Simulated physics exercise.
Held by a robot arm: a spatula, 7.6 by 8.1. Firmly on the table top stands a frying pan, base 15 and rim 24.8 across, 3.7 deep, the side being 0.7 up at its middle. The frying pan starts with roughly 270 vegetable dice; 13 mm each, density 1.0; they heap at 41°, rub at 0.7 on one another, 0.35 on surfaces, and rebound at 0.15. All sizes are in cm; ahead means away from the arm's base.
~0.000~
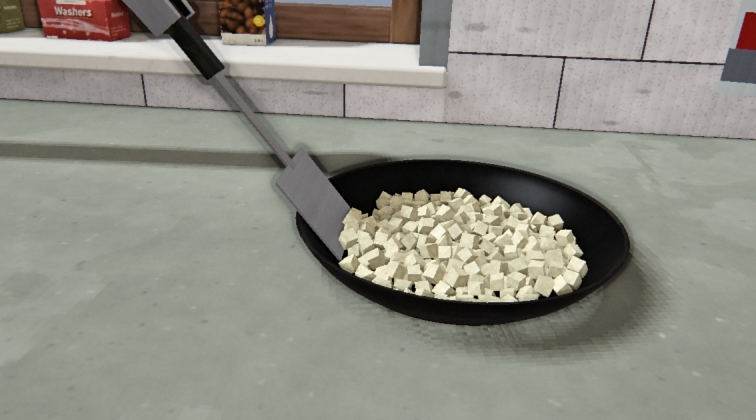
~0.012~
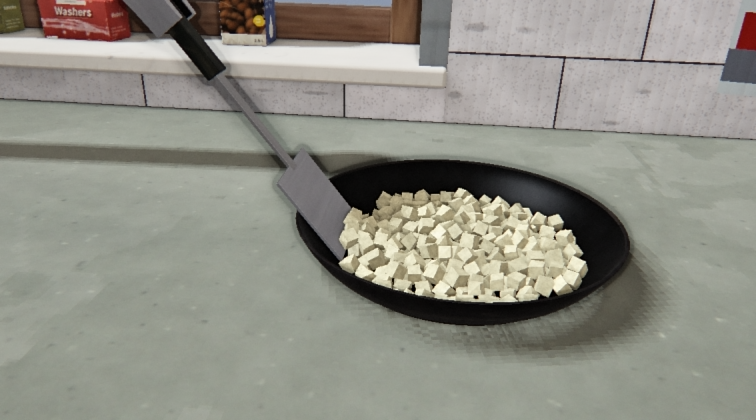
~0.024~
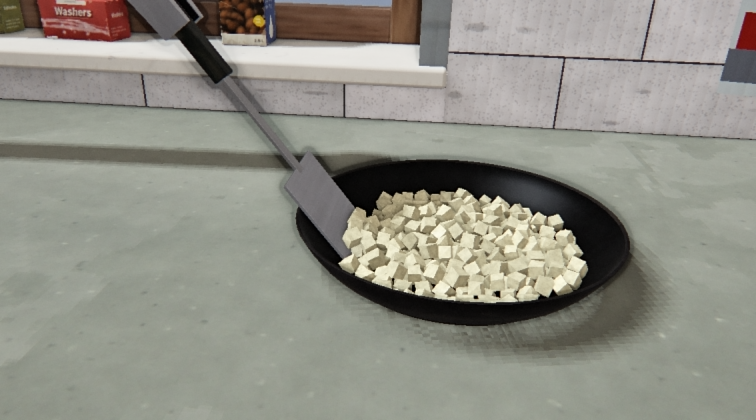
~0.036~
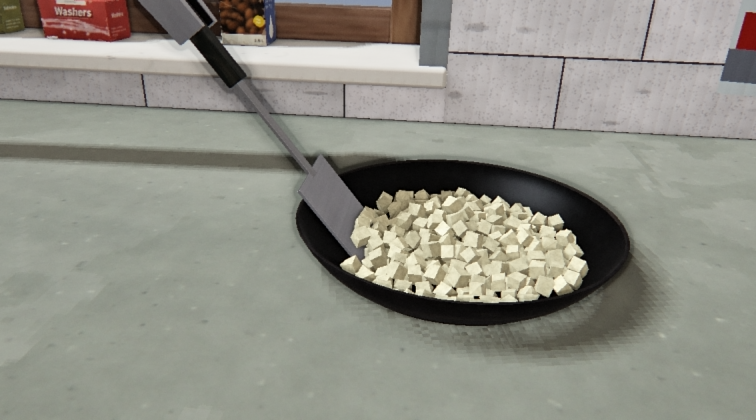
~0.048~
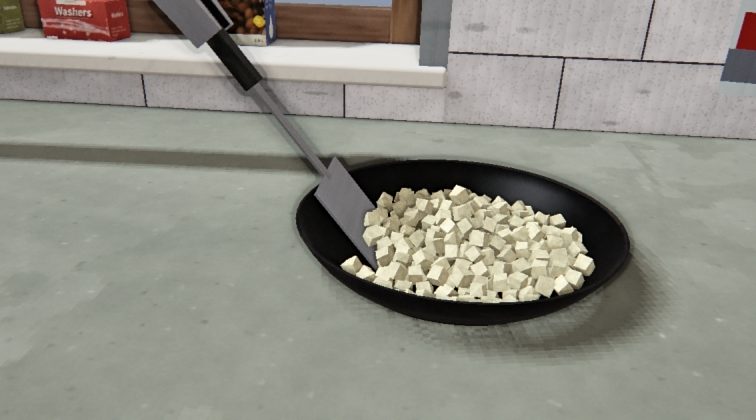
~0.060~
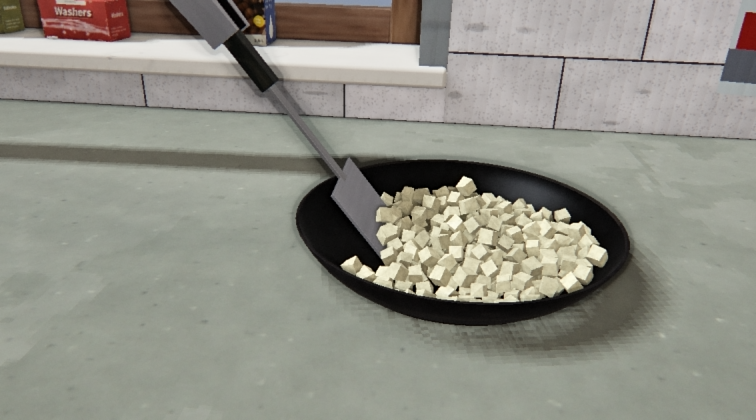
A grey spatula held by a robot arm rests at the left side of a black frying pan of pale cubes on a countertop, then moves slowly right, pushing the nearest cubes rightward and slightly heaping them.
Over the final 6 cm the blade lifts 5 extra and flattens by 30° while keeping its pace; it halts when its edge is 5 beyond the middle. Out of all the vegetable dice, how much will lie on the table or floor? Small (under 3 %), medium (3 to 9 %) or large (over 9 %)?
Large.
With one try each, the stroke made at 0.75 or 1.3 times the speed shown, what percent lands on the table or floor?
Roughly 5 per cent on the first try and 20 per cent on the second.
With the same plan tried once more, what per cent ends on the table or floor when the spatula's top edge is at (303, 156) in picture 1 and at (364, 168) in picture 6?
I'd put it at roughly 20 per cent.
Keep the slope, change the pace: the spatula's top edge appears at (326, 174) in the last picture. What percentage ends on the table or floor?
Expect about 5 per cent there.
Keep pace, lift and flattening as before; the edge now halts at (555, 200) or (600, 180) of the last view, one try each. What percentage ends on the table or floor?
Close to 20 and close to 40 per cent, respectively.
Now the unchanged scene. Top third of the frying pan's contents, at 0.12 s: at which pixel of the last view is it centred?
Around (530, 227).
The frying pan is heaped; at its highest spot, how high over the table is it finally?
Close to 5.5 centimetres high.
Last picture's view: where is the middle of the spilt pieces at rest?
My best guess is near (697, 260).
By 0.09 s, sloping 51°, highest piece 7 above the table; 269 in the frying pan.
By 0.12 s, sloping 40°, highest piece 7 above the table; 266 in the frying pan, 3 on the blade or in flight.
By 0.33 s, sloping 22°, highest piece 5 above the table; 236 in the frying pan, 32 on the table or floor, 1 on the blade or in flight.
By 1.38 s, sloping 22°, highest piece 5 above the table; 235 in the frying pan, 34 on the table or floor.
Final count, 235 in the frying pan, 34 on the table or floor. That is 13 % on the table or floor.
